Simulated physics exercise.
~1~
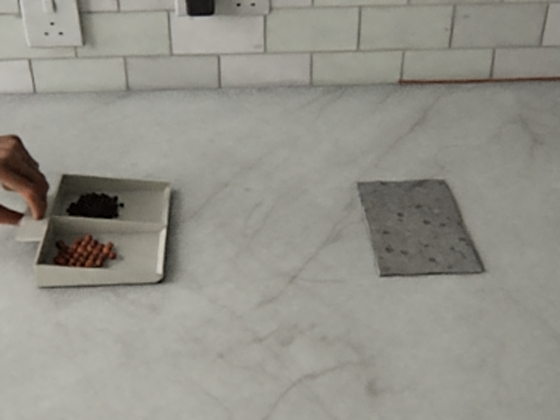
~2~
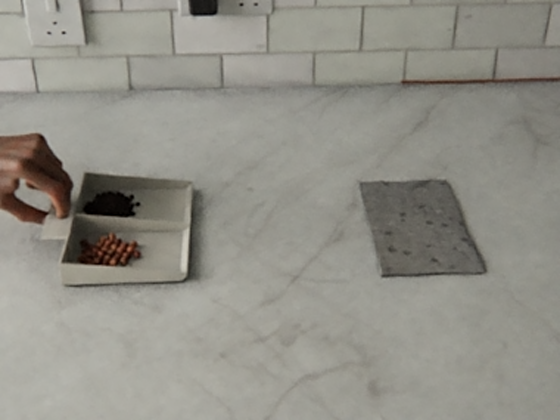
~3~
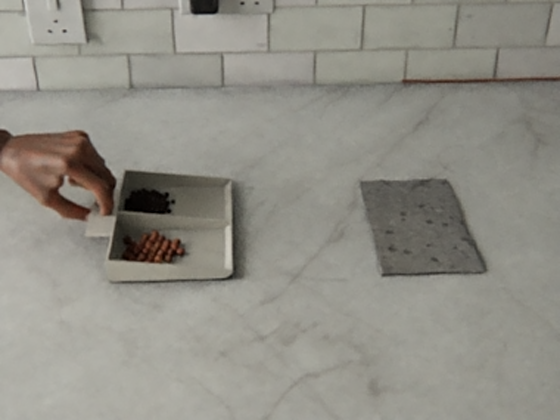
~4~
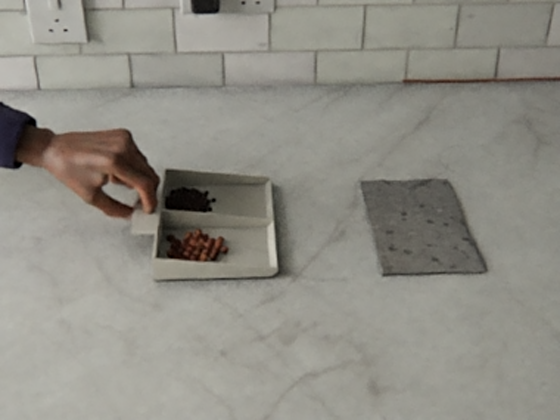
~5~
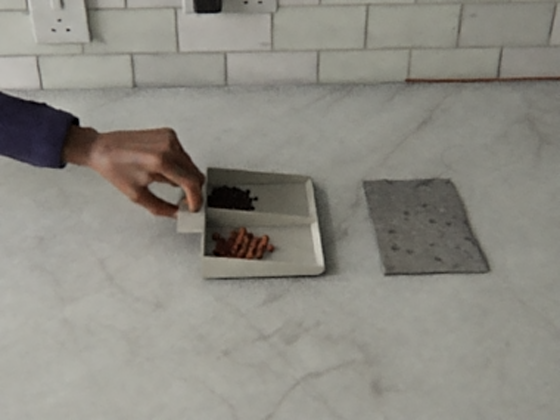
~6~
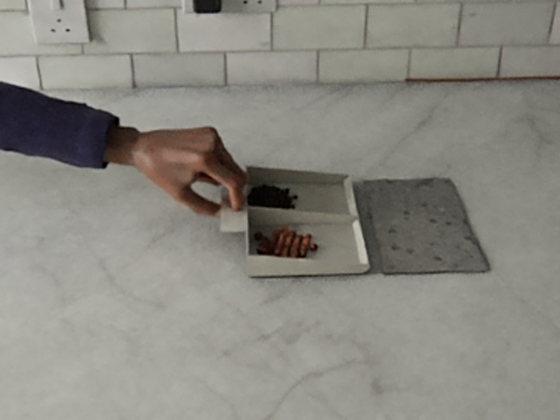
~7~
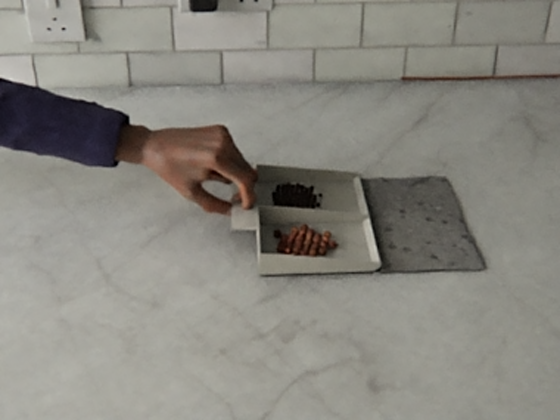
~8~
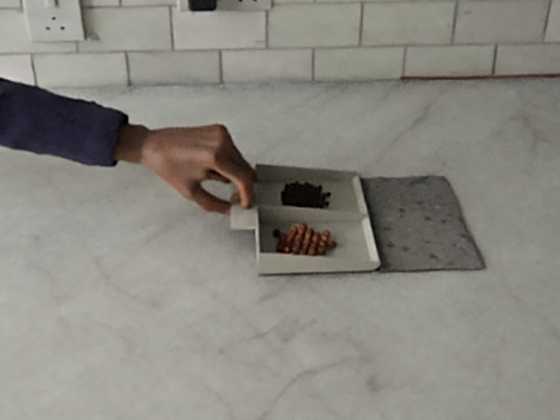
On a pale marble counter below a white tiled wall, a hand at the left holds the tab of a shallow, light tray split into two compartments. One section holds small dark pieces and the nearer one reddish-brown pieces, while a flat grey slab lies to the right. The hand pushes the tray steadily rightward, and a dark sleeve comes into view behind it. The tray reaches the slab's edge and stops there. Both handfuls shift toward the front rim, the dark one sliding slightly farther, and everything stays inside as the tray rests against the slab.
